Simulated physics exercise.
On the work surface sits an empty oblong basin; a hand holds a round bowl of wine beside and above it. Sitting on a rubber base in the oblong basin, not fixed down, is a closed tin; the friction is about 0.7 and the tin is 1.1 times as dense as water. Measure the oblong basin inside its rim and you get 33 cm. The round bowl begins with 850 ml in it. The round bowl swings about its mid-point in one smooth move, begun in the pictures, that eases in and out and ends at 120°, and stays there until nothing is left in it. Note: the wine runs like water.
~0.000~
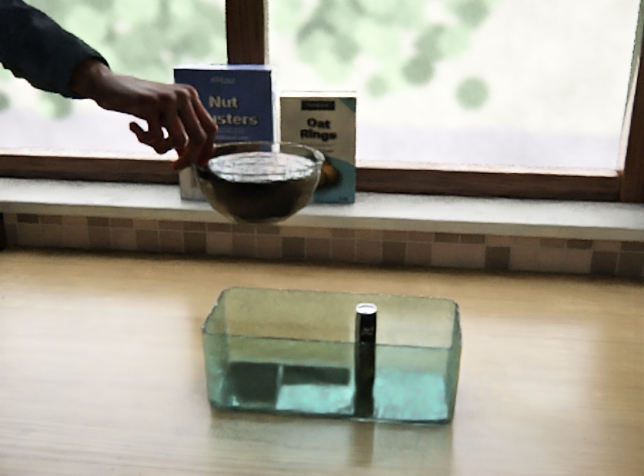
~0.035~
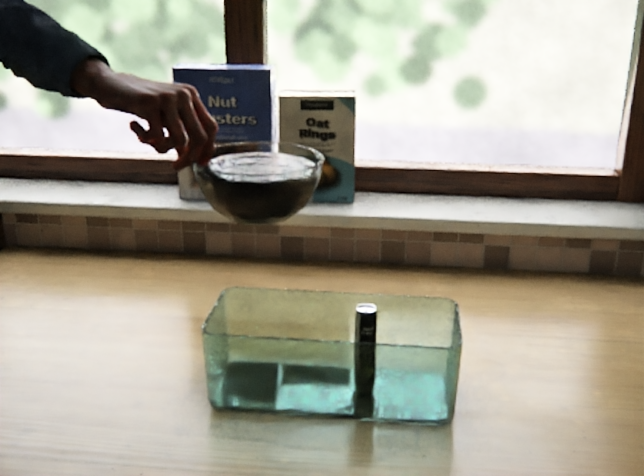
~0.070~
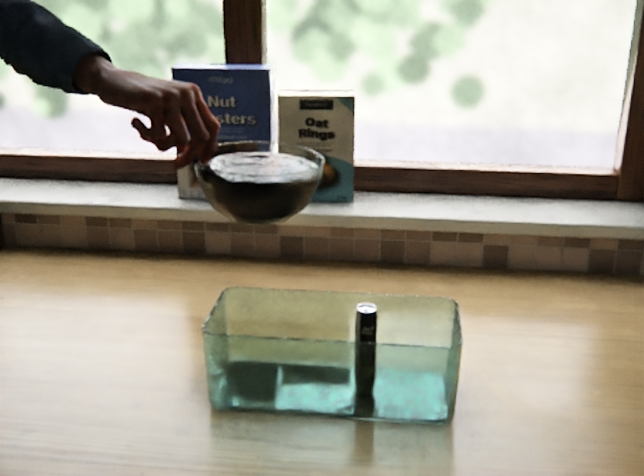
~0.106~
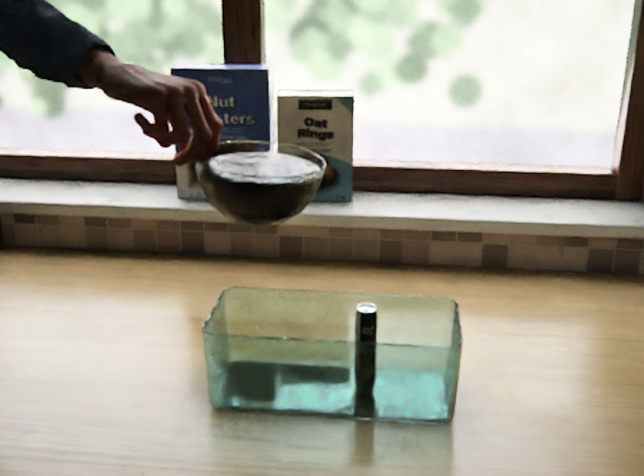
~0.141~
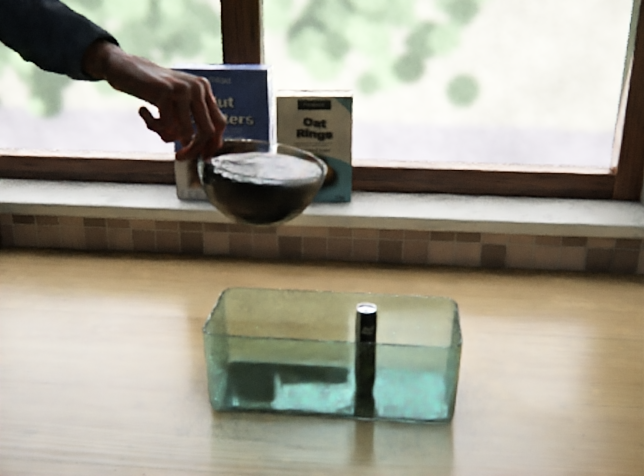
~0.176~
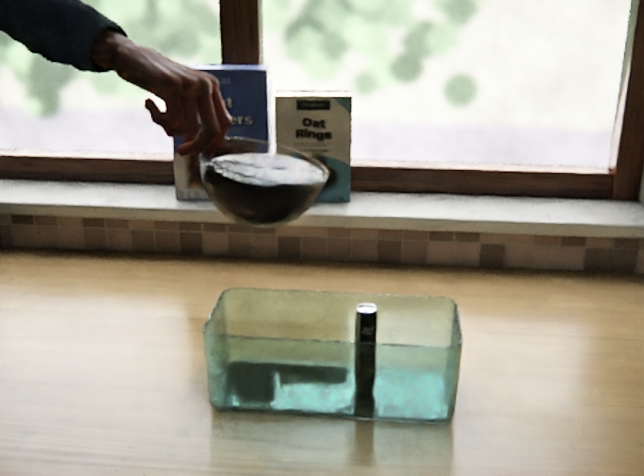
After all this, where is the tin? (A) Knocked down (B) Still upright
B, still upright.
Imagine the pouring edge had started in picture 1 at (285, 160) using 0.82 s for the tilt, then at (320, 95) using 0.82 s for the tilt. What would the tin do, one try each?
Try 1: Tipped over; try 2: Still standing.
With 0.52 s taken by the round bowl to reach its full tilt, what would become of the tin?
Outcome - the tin ends up overturned.
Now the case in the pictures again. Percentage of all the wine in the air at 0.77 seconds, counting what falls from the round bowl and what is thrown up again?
Near 4 per cent, I'd say.
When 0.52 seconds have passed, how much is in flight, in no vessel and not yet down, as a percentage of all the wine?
Near 56 per cent of it all.
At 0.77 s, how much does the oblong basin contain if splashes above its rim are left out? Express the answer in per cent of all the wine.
Some 96 percent of the total.
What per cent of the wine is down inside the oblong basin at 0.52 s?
Fraction in basin: Approx. 18%.
By 0.52 s the tilt is 84° and 27 per cent is still to pour; the tin stands where it began.
By 0.77 s the tilt is 119° and 0 per cent is still to pour; the tin stands where it began.
By 1.03 s the tilt is 120° and 0 per cent is still to pour; the tin stands where it began.
By 1.32 s the tilt is 120° and 0 per cent is still to pour; the tin stands where it began.
At rest the tin stands where it began.
